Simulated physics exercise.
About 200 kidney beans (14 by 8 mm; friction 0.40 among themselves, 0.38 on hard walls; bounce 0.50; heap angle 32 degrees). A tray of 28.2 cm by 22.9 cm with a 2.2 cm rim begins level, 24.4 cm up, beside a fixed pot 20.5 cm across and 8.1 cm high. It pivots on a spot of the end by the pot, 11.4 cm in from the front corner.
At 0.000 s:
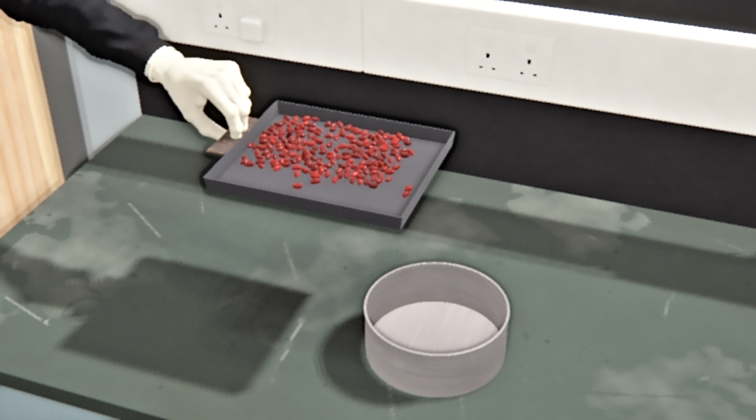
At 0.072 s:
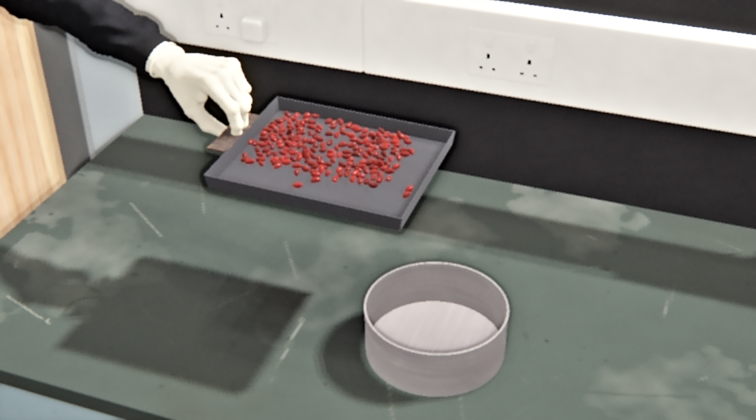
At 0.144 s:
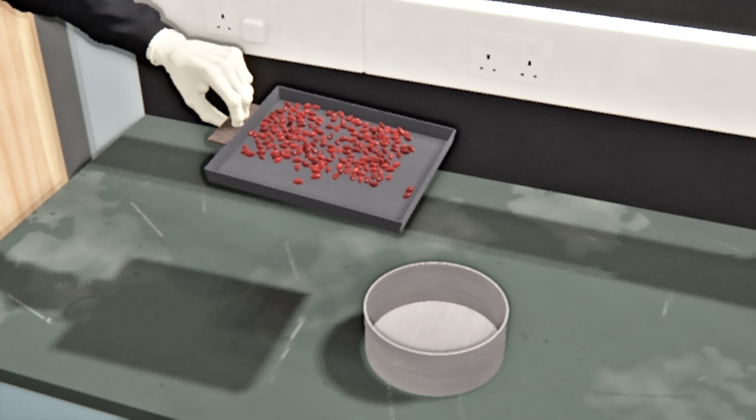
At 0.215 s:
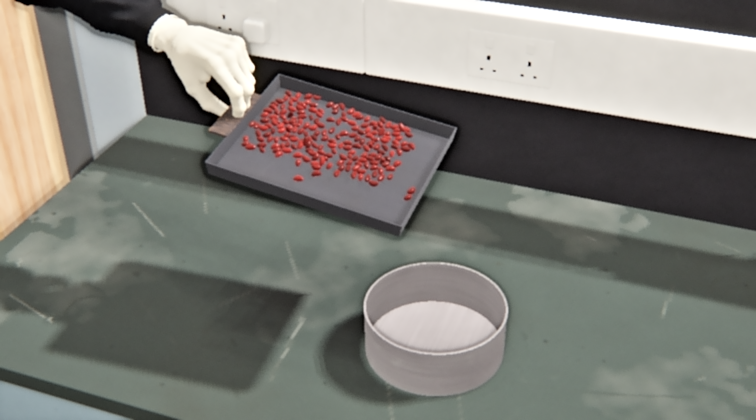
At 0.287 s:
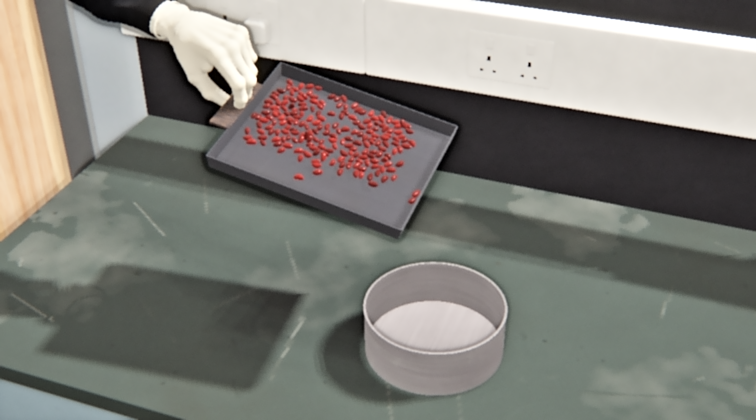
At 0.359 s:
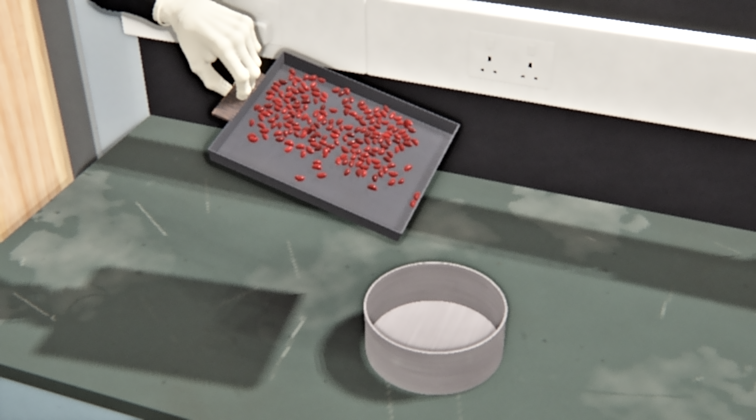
A white-gloved hand tilted a dark tray of small red beans above a green worktop, raising its back left side while the beans barely shifted and a round, pale pot stayed still nearby.
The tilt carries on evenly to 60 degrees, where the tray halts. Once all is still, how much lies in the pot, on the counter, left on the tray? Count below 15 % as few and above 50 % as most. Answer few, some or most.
Pot: Some, counter: Few, tray: Most.
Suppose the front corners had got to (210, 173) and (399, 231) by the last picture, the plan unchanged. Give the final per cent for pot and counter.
Pot 0, counter 5.
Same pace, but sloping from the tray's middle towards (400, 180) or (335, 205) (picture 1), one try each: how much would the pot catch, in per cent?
Some 15 and 10 per cent.
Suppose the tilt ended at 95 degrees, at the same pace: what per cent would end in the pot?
In that case some 95 per cent.
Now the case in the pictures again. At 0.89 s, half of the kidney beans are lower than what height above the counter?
Roughly 24 cm.
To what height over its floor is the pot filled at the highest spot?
About 1.0 cm.
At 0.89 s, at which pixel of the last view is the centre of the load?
At about (389, 211).
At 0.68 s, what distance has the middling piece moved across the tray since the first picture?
Roughly 9 cm.
Then, at 0.68 s, tilt 39 degrees; the tray holds 100 %, the pot 0 %.
After 0.89 s, tilt 53 degrees; the tray holds 100 %, the pot 0 %.
Then, at 1.21 s, tilt 60 degrees; the tray holds 70 %, the pot 20 %.
At rest (2.3 s), pot 30 %, counter 5 %, tray 65 %.
